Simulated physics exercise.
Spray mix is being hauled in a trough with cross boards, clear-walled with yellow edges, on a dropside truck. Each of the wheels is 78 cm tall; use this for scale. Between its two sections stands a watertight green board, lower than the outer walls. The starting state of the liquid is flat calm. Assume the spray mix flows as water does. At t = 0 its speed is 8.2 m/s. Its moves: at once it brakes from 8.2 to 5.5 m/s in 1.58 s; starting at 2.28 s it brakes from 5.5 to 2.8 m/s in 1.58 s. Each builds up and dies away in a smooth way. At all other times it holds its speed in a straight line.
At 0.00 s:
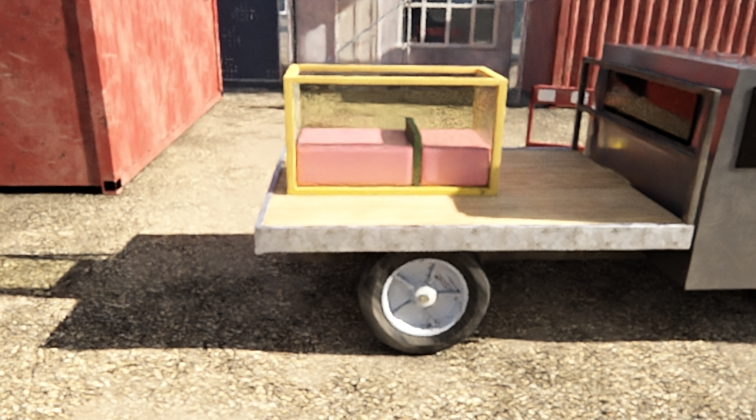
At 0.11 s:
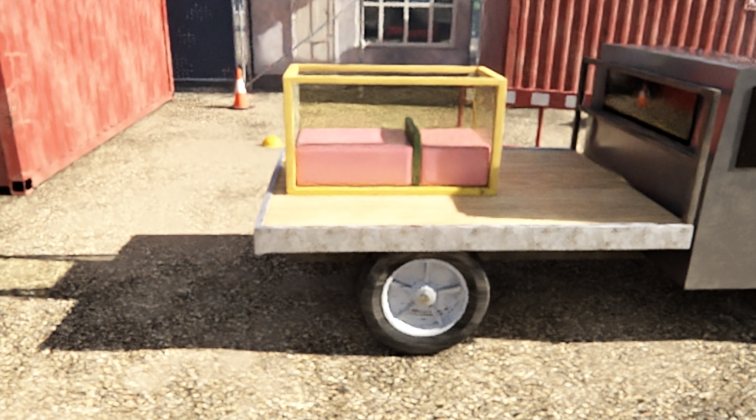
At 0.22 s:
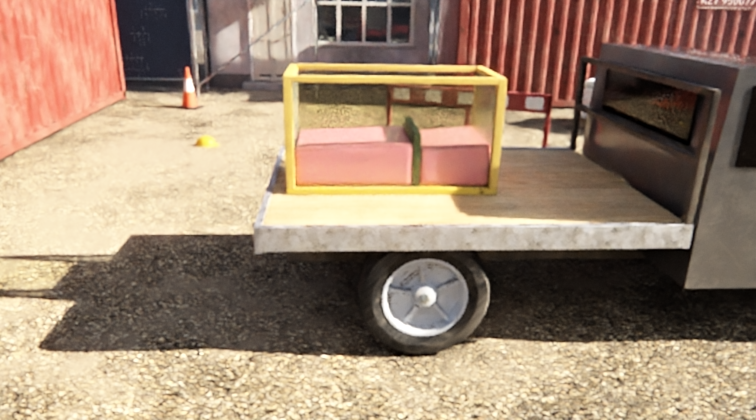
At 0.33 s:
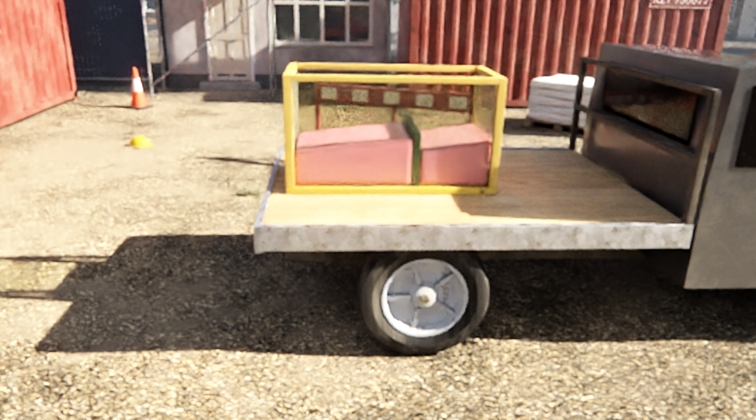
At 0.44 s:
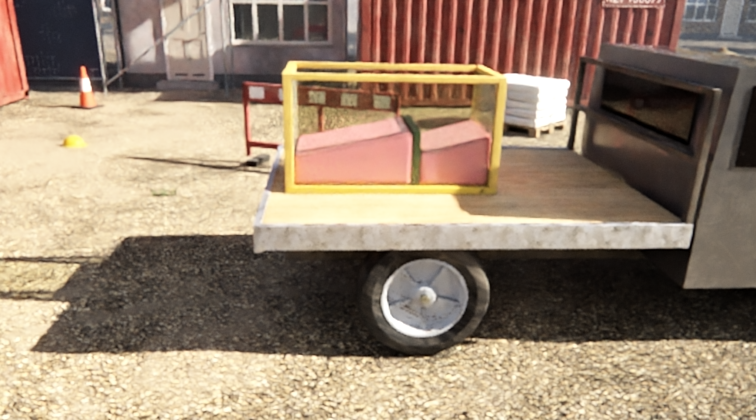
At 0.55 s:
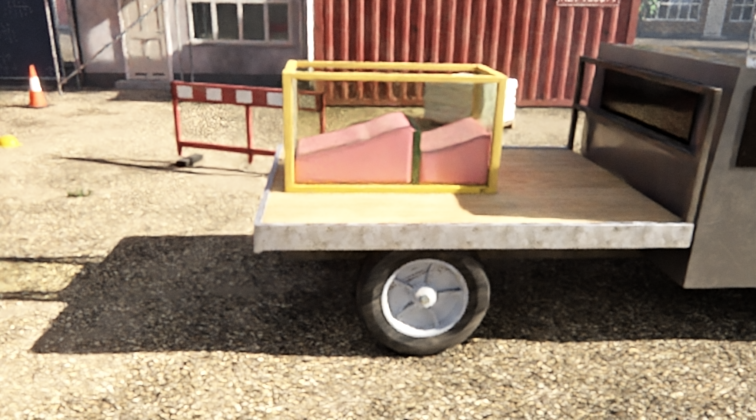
The clip opens on a flatbed truck facing right, carrying a clear, yellow-edged trough of pink liquid lying nearly level either side of a green divider. The yard's red containers and traffic cone slide left behind it as the truck travels, then the liquid tilts, climbing toward each section's right side.
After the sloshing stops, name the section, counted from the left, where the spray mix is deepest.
The spray mix is deepest in the second section.
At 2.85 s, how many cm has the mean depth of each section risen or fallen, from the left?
Reading from the left, the first one is down by 1 and the second is up by 2.
After 1.55 s the sections hold 26, 29 cm, left to right.
After 2.85 s the sections hold 26, 29 cm, left to right.
After 4.35 s the sections hold 25, 31 cm, left to right.
After 6.84 s the sections hold 25, 31 cm, left to right.
